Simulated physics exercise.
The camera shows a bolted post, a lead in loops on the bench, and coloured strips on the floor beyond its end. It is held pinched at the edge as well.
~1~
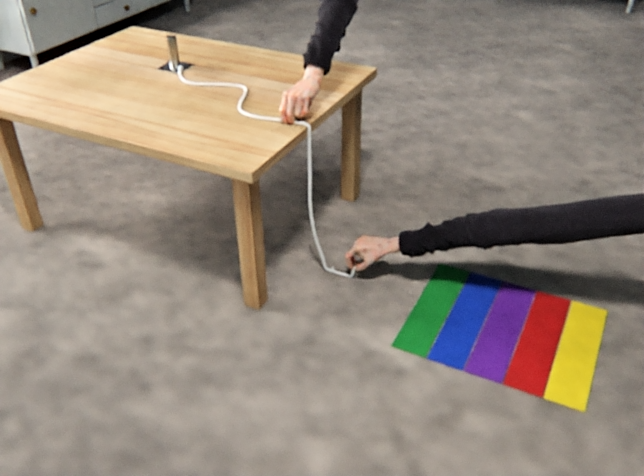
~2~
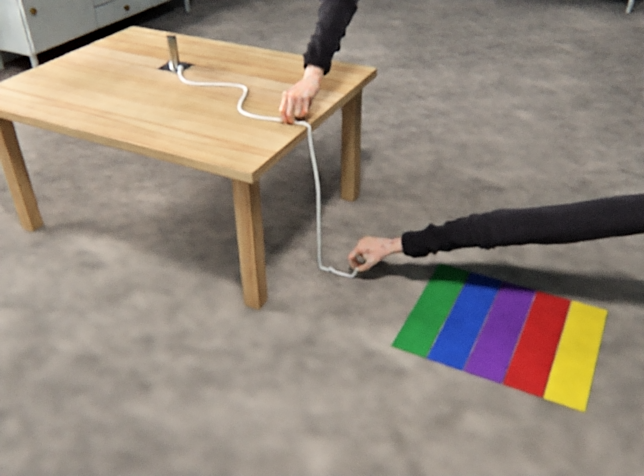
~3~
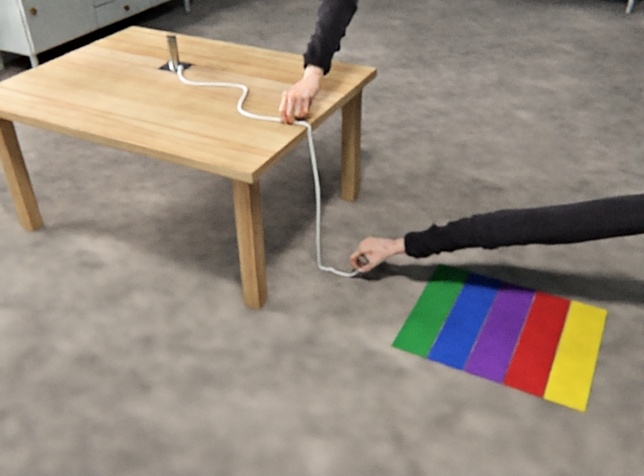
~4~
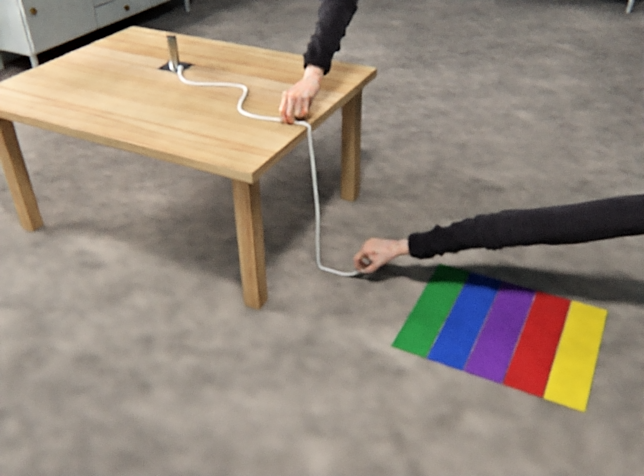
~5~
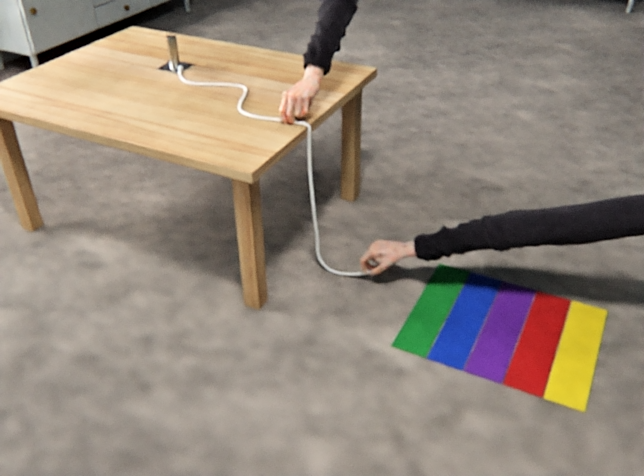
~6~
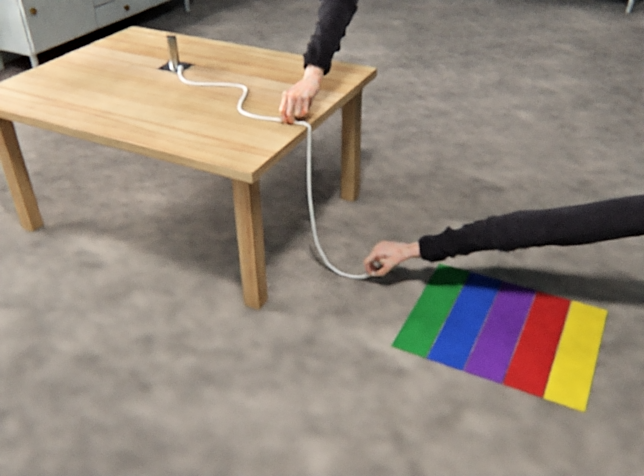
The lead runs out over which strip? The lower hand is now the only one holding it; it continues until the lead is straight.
The purple one.
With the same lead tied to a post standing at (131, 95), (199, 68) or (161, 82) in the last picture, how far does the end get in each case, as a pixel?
First close to (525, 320), next close to (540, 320), last close to (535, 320).
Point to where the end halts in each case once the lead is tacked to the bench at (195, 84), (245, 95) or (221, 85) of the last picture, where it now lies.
That would be (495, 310) for the first, (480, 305) for the second and (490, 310) for the third.
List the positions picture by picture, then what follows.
End (354, 268); green (417, 335); blue (453, 347); purple (490, 359); red (529, 371); yellow (569, 385), in the first picture.
End (357, 268); lead through (182, 79) (241, 86) (244, 113) (308, 128) (318, 198) (319, 254), in the second picture.
End (359, 269), in the third picture.
End (363, 270); lead through (182, 79) (241, 86) (244, 113) (308, 128) (316, 197) (318, 254), in the fourth picture.
End (369, 272), in the fifth picture.
End (373, 273); lead through (182, 79) (241, 86) (244, 113) (308, 128) (310, 196) (322, 254), in the sixth picture.
A little later, end near (440, 293); over green.
Next, end near (483, 306); over blue.
When it is tight, end near (507, 313); over purple. Over purple.
